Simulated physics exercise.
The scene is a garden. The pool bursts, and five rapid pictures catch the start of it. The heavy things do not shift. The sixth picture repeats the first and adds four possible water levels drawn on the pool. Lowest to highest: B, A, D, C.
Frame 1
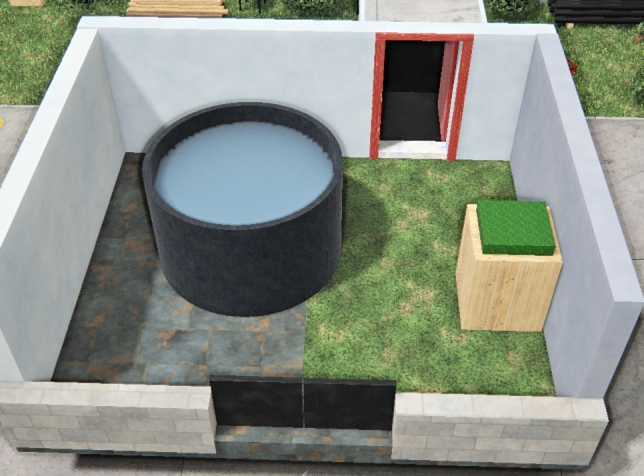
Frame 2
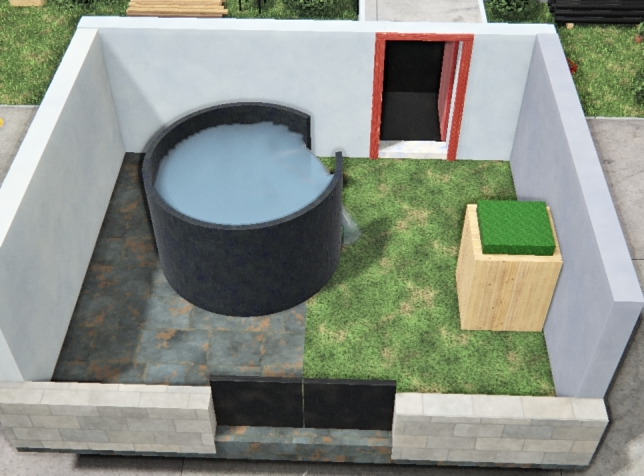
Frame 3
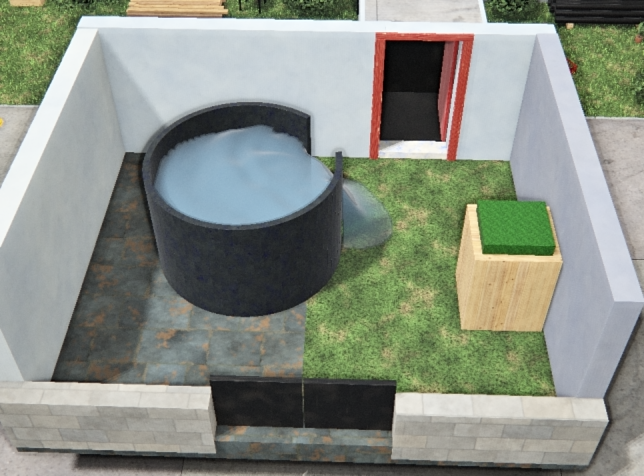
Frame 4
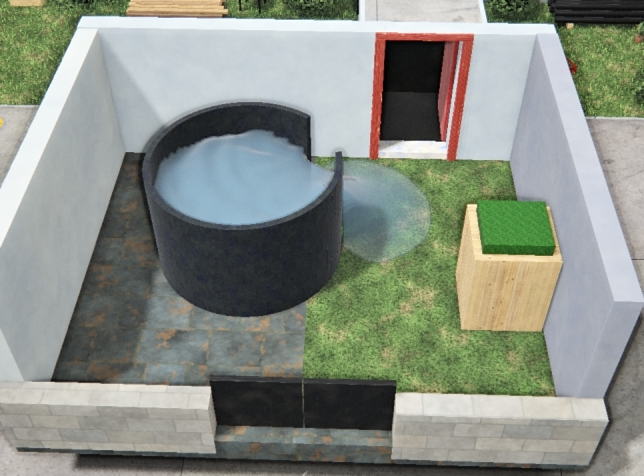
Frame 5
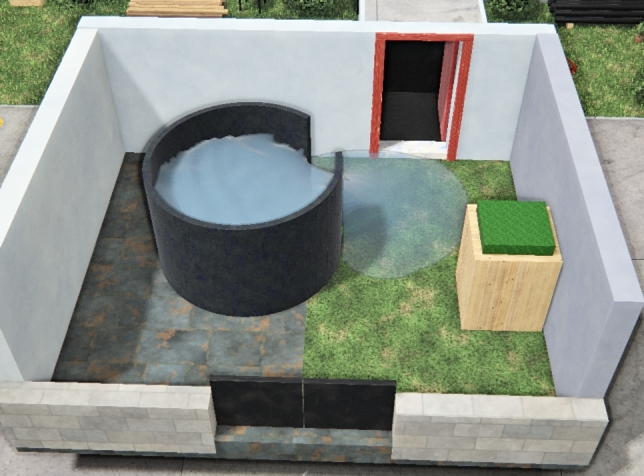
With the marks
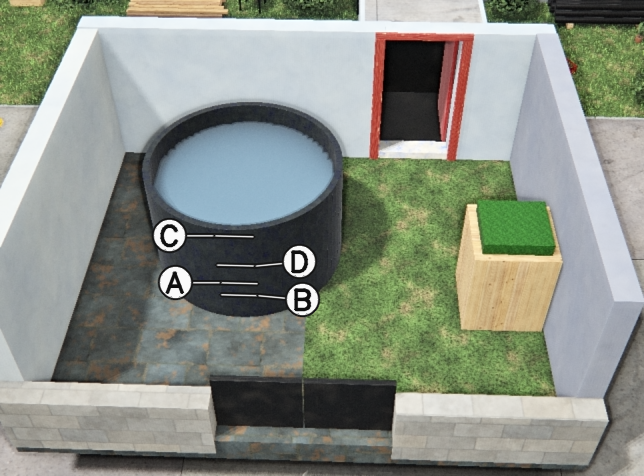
In a walled garden, water pours from a gap in a round pool across the grass.
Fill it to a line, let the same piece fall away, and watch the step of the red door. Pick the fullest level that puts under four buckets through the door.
Use level B.
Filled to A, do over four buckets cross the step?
Yes, it does.
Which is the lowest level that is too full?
A.
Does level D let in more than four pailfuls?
Yes, it does.
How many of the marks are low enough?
One of the four.
On the marked copy, A at (238, 283); B at (239, 295); C at (233, 236); D at (236, 265); from the bottom up B, A, D, C.
Choosing A, about 12 bucketfuls get in.
Choosing B, a splash gets over, under a bucket.
Choosing C, dozens of bucketfuls pour in.
Choosing D, dozens of bucketfuls pour in.
